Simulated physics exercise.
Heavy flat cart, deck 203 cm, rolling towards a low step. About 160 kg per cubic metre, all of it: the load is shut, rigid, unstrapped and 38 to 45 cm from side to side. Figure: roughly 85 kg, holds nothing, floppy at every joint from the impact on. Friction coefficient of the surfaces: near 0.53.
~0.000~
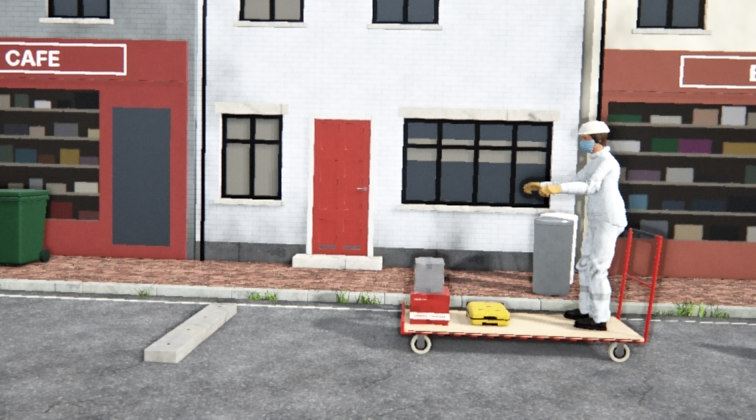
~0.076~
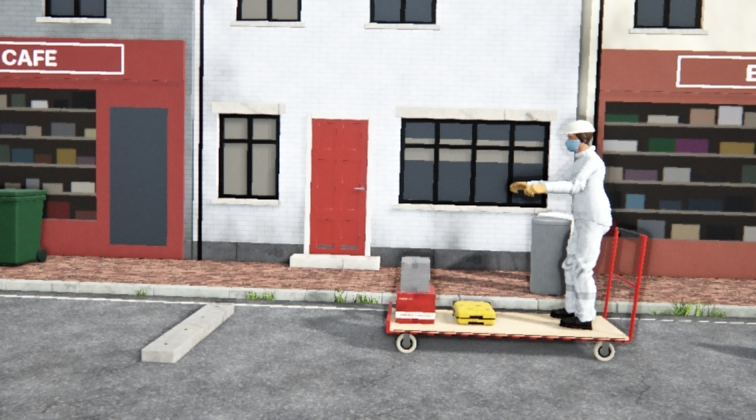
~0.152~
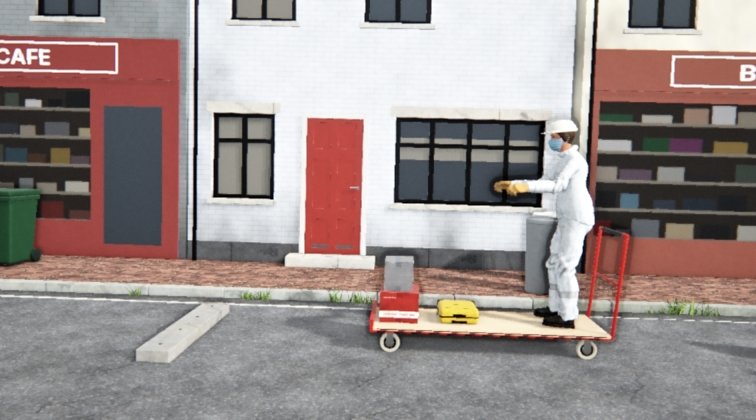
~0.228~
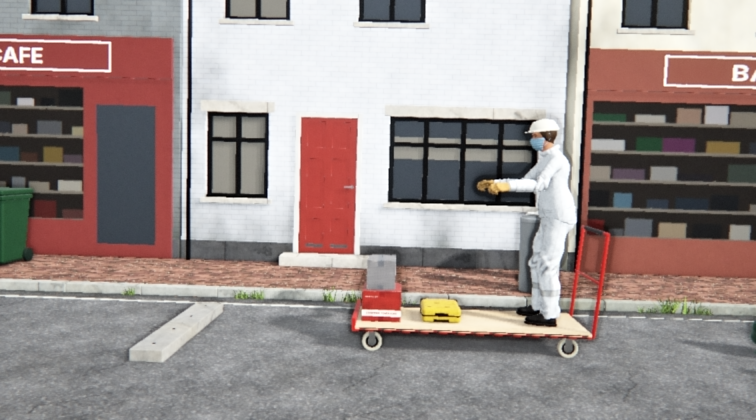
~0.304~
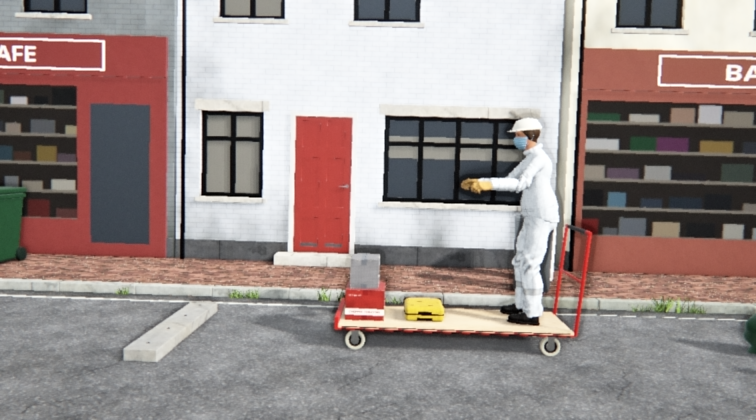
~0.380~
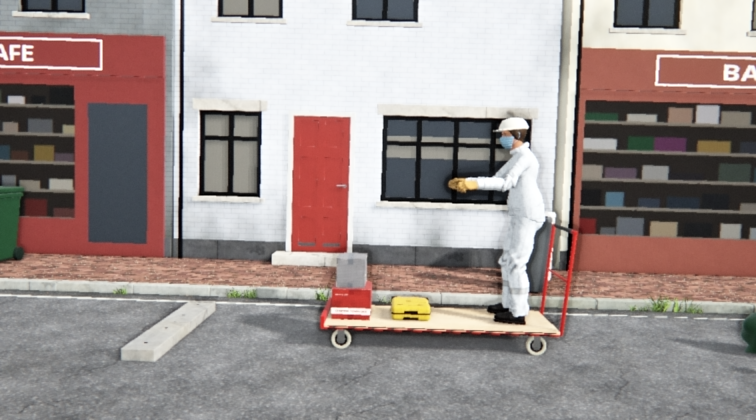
A person in white overalls rides a flat trolley carrying boxes leftward past a red door.
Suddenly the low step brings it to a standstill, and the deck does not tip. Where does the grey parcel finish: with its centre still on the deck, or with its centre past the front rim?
The grey parcel finishes past the front rim.
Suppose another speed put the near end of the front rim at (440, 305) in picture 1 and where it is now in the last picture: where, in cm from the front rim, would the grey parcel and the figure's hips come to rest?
Grey 100 past, hips 30 behind.
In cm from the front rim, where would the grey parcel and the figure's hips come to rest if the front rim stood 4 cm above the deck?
The grey item would end 40 cm past the front rim, while the hips end 140 cm behind it.
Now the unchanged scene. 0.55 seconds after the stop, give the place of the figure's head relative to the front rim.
Position: Approx. 70 cm behind the front rim.
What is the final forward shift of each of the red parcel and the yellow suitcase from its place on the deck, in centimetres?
The red one ends about 5 cm forward, the yellow one about 20 cm.
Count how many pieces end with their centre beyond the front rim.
A total of 1.
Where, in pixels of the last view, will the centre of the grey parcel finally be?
(136, 317).
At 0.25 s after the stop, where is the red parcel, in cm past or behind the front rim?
Behind the rim, near 20 cm.
The wheels strike at 1.37 s.
After 1.62 s the grey parcel is 4 cm behind the rim, tilted 10°, near (185, 264) in the last picture's view.
After 1.92 s the grey parcel is 10 cm past the rim, tilted 70°, near (170, 273) in the last picture's view.
After 2.37 s the grey parcel is 40 cm past the rim, tilted 180°, near (138, 316) in the last picture's view.
At rest, 2.8 s, past the rim, grey parcel; behind it, red parcel, yellow suitcase and the figure's hips.
